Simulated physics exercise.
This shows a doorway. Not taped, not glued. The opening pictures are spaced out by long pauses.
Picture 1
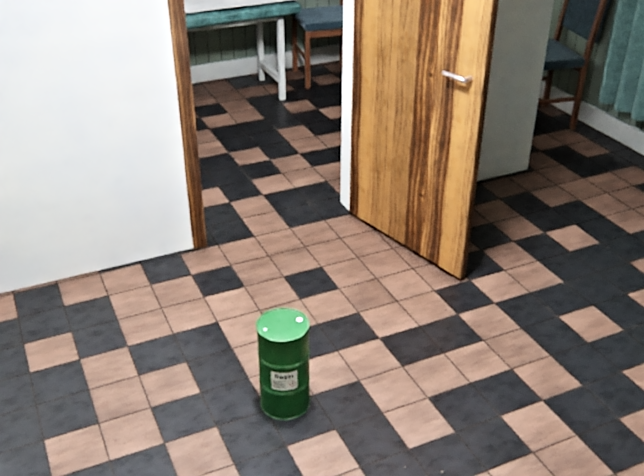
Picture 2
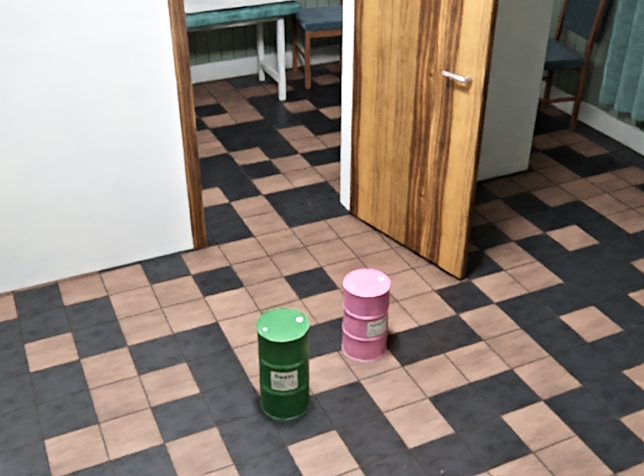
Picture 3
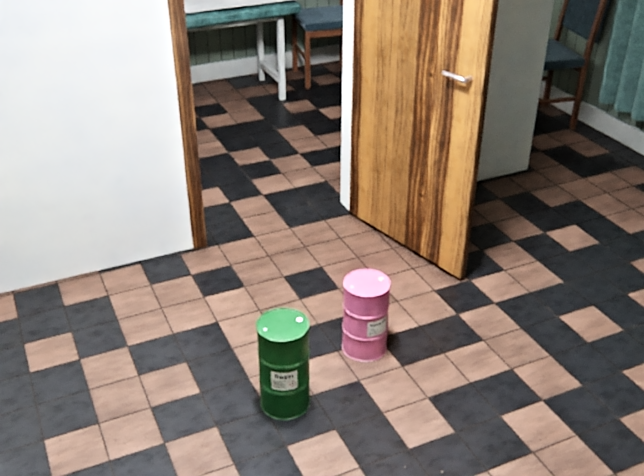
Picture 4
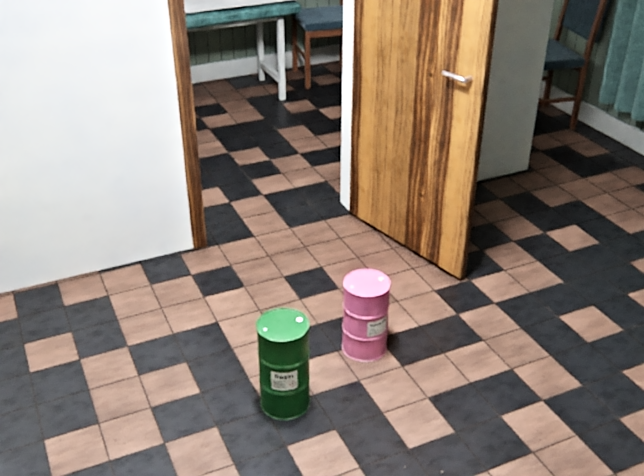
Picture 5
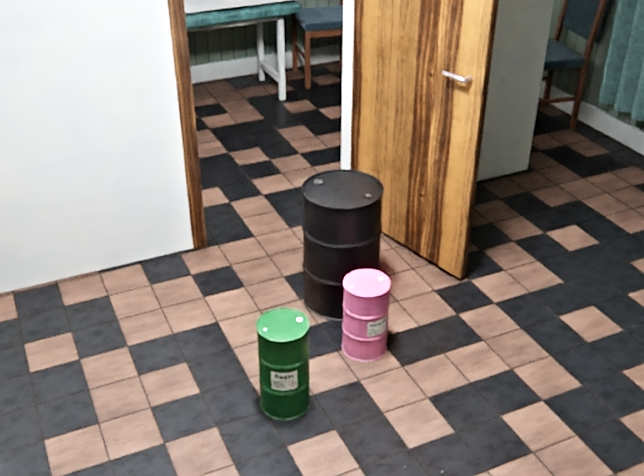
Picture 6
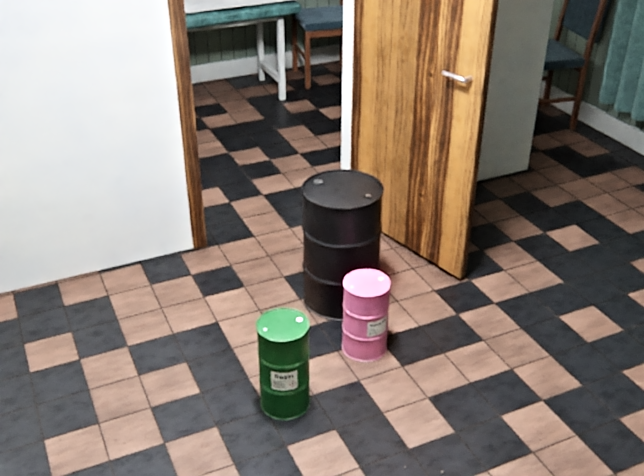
Wooden door standing open and still above a tiled floor as a pink canister, then a black drum, appear beside a green canister.
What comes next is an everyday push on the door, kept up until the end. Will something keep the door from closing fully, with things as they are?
You can tell the door won't budge further before the frame.
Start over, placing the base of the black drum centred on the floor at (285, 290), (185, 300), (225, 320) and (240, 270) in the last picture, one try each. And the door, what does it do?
Try one: The door gets held up; try two: It swings to; try three: It swings to; try four: It gets held up.
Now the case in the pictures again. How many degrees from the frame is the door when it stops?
Angle: About 65°.
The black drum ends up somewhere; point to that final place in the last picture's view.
In the last picture, near pixel (308, 246).
Then, 0.40 s later than the last frame, door 89° open.
Then, 0.70 s later than the last frame, door 70° open; black drum moved a little near (330, 246).
Then, 0.90 s later than the last frame, door 66° open; black drum moved a little near (317, 246).
When it is over, door 63° open; moved from the start, black drum; the other 2 as before. End places, in pixels of the last picture, black drum near (308, 246).
